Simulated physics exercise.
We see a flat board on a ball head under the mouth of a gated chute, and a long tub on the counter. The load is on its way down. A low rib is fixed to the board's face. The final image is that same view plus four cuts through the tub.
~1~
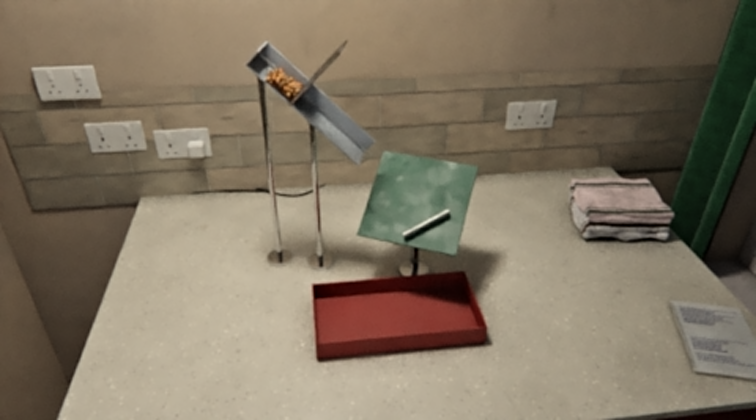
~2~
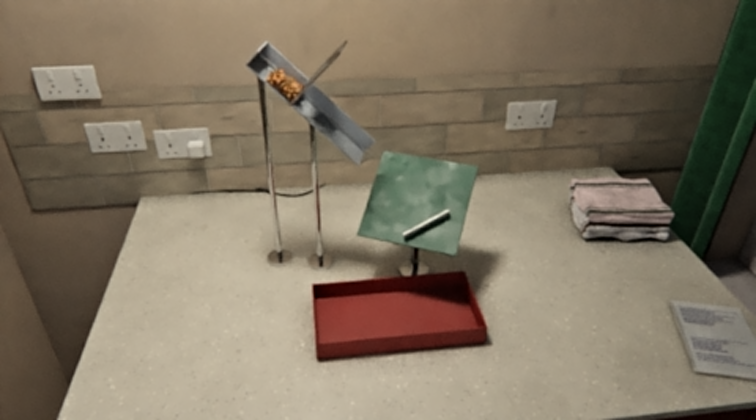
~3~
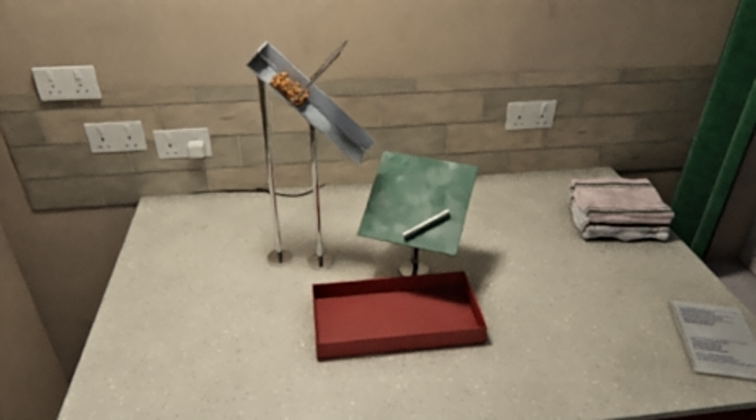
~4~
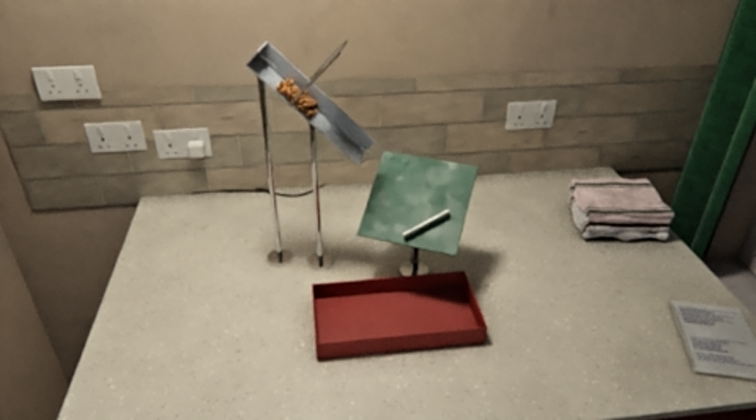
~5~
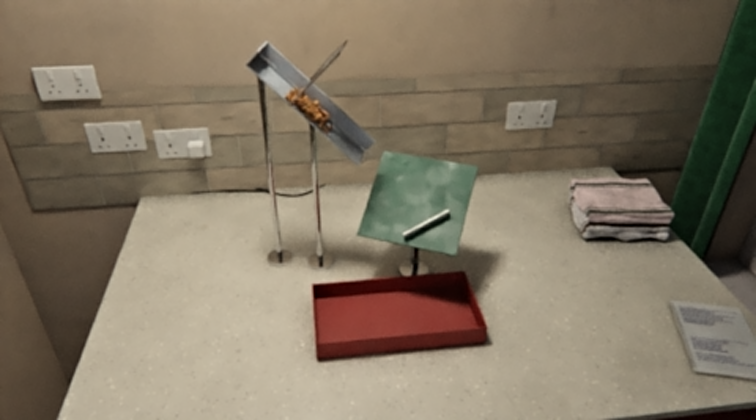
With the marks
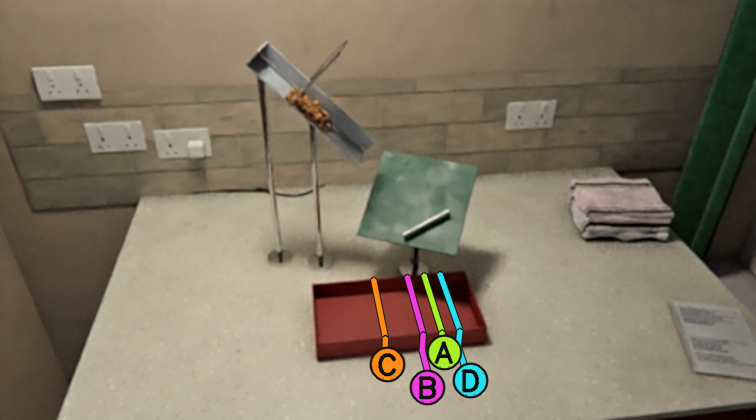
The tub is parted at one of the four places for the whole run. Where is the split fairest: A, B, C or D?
Take C.
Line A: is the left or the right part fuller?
The left side.
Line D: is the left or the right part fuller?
More lands on the left.
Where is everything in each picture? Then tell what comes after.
The first frame shows load behind the gate (287, 83), roasted chickpeas; lip of the chute (361, 159), sloping fairly steeply.
The second frame shows middle of the board (418, 200), tilted fairly steeply; middle of its low edge (405, 245); of its high edge (430, 158).
The third frame shows front corners of the tub (316, 343) and (487, 327), empty; front of the load (302, 102).
The fourth frame shows middle of the load (302, 97); its front (316, 111), roughly a quarter of the way to the lip; rib from (449, 210) to (403, 234).
The fifth frame shows middle of the load (310, 110); its front (331, 126), roughly half of the way to the lip.
On the marked copy, line A crosses the front rim at (441, 331); line B crosses the front rim at (423, 333); line C crosses the front rim at (385, 337); line D crosses the front rim at (459, 330).
With A, of what is caught, almost all on the left of the divider, just a few on the right.
With B, of what is caught, almost all on the left of the divider, about a tenth on the right.
With C, of what is caught, roughly a third on the left of the divider, roughly two thirds on the right.
With D, of what is caught, every piece on the left of the divider, not one piece on the right.
